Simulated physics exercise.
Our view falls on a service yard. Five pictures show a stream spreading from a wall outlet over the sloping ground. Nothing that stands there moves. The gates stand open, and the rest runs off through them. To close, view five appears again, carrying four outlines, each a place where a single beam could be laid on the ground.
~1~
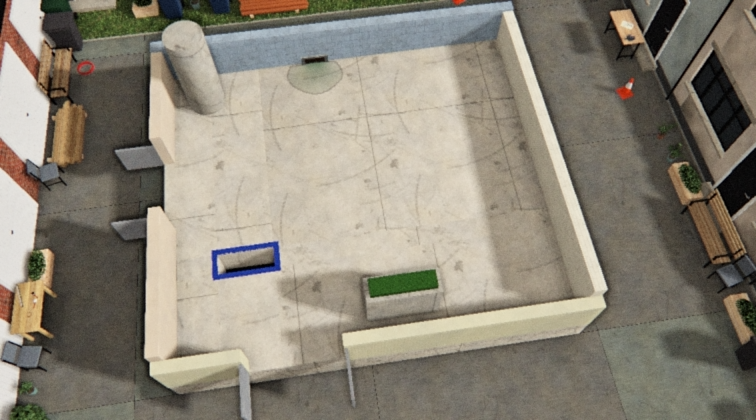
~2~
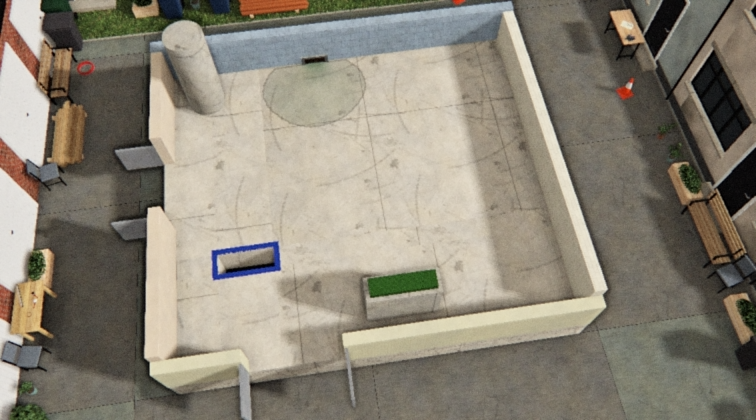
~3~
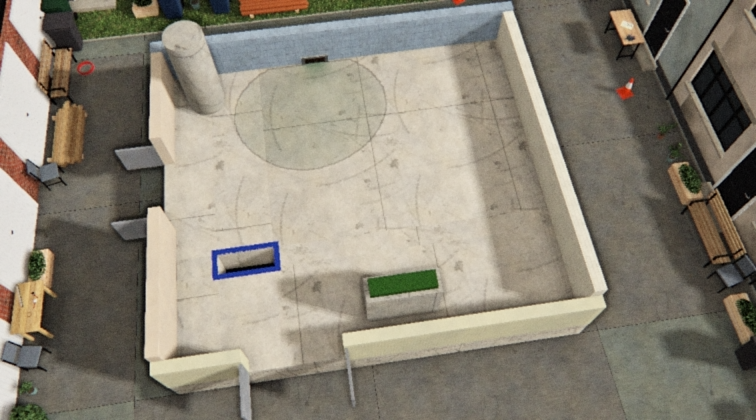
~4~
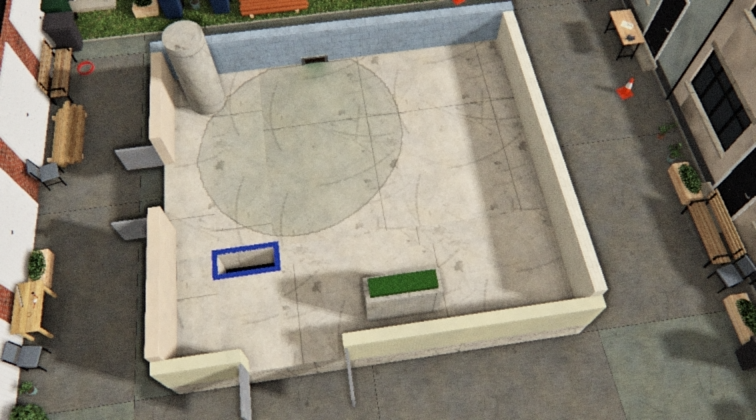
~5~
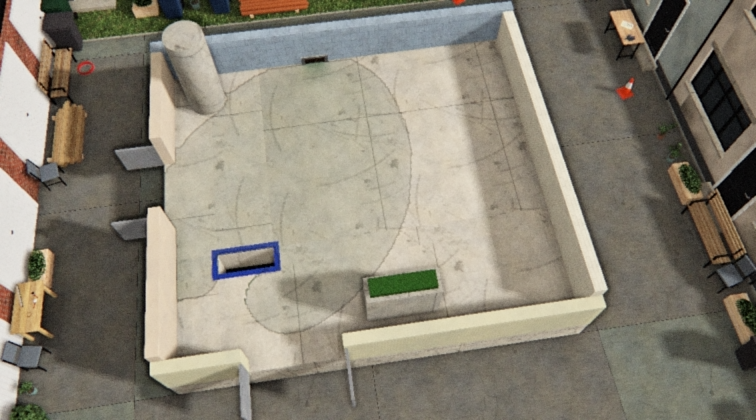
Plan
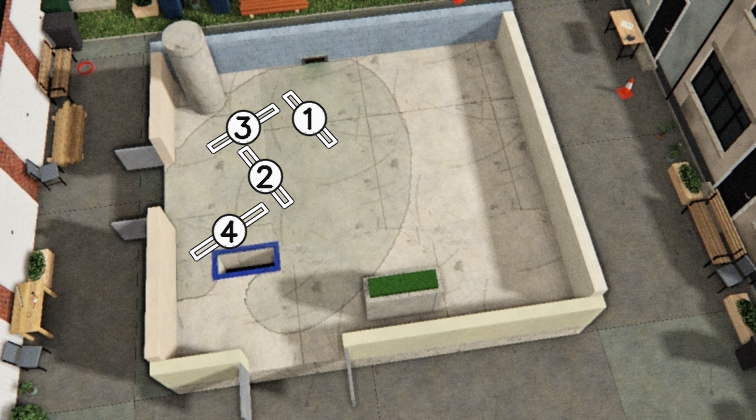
In a walled yard, water spreads from the back wall and reaches the blue-edged pit.
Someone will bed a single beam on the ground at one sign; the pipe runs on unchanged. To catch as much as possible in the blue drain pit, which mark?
Choose 3.
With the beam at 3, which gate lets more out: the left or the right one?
More leaves on the right.
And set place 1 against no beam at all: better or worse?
Place 1 is worse.
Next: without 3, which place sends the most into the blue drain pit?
The answer is 4.
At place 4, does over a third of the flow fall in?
No.
On the marked copy, 1 from (287, 94) to (332, 143); 2 from (243, 149) to (288, 204); 3 from (211, 148) to (275, 108); 4 from (194, 255) to (264, 207).
Choosing 1, about 11 % of the stream runs into the blue drain pit, about 88 % out by the gates.
Choosing 2, about 9 % of the stream runs into the blue drain pit, about 90 % out by the gates.
Choosing 3, about 29 % of the stream runs into the blue drain pit, about 70 % out by the gates.
Choosing 4, about 18 % of the stream runs into the blue drain pit, about 81 % out by the gates.
